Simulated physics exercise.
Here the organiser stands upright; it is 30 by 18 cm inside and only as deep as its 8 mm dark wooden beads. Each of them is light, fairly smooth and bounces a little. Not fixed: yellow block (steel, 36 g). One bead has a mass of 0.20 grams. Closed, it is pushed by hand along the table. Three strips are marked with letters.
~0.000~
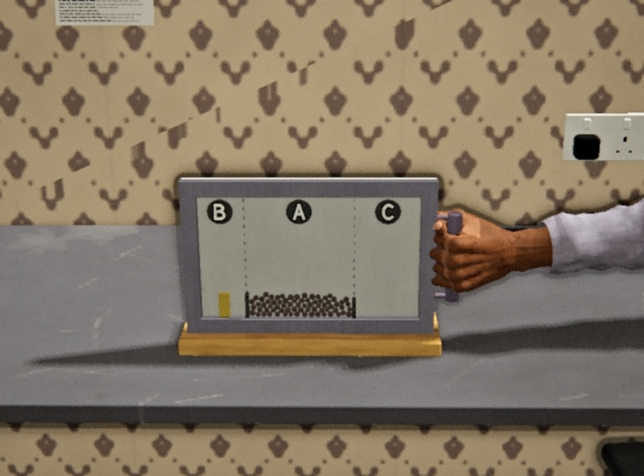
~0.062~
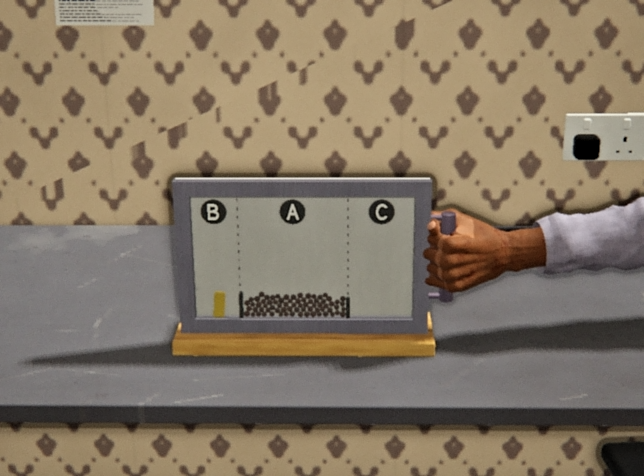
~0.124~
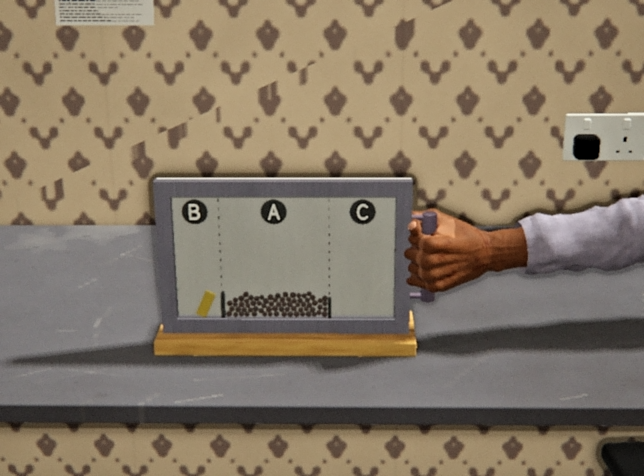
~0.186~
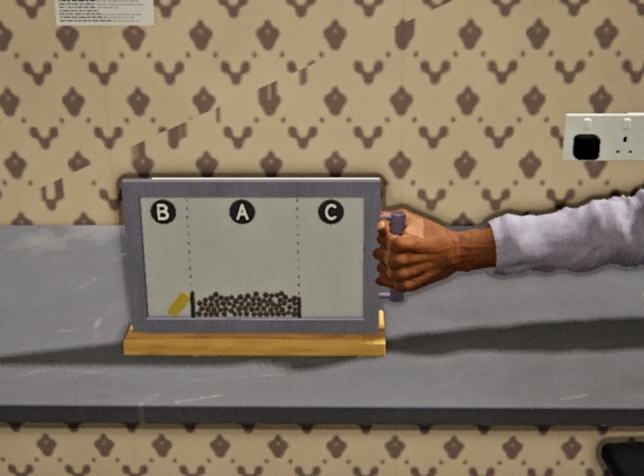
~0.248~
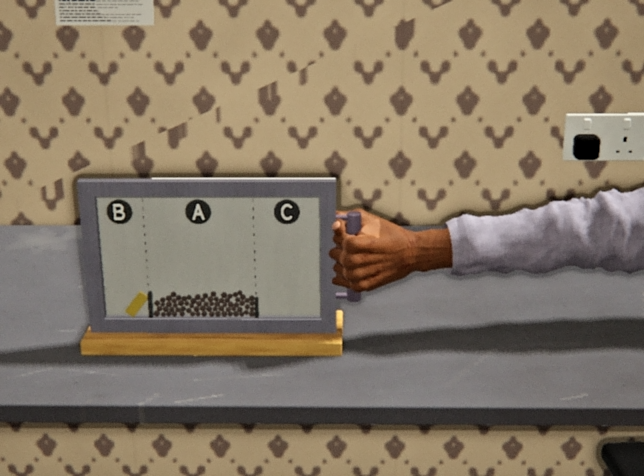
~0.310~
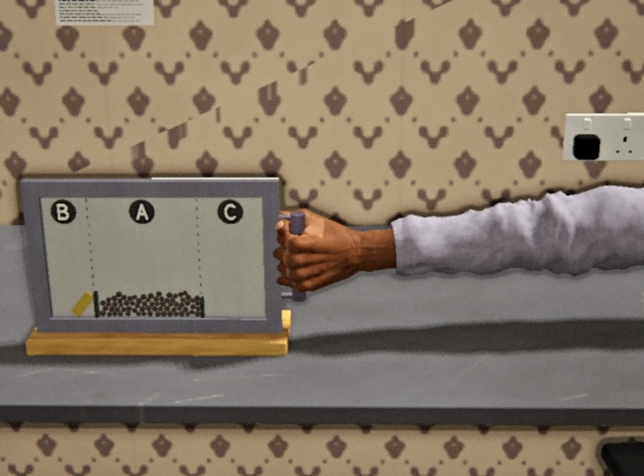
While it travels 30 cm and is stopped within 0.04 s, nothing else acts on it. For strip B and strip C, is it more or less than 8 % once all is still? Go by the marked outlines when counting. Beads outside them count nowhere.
Strip B more, strip C less than 8 %.
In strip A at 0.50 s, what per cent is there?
It works out at roughly 95 per cent.
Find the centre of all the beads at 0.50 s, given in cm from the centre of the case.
Offset approx. 4 cm left, 6 cm below.
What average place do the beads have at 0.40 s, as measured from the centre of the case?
Offset approx. 2 cm left, 7 cm below.
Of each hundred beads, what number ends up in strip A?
It comes to around 85 per cent of the load.
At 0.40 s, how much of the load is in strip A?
The share there is around 100 percent.
By 0.40 s, it is 30 cm to the left; the beads' middle is 2 cm left of and 7 cm below the centre; A 100 %.
By 0.50 s, it is 30 cm to the left; the beads' middle is 4 cm left of and 6 cm below the centre; A 95 %, B 5 %.
By 0.65 s, it is 30 cm to the left; the beads' middle is 4 cm left of and 7 cm below the centre; A 85 %, B 15 %.
At rest by 1.3 s, it is 30 cm to the left; A 85 %, B 15 %, C 0 %.
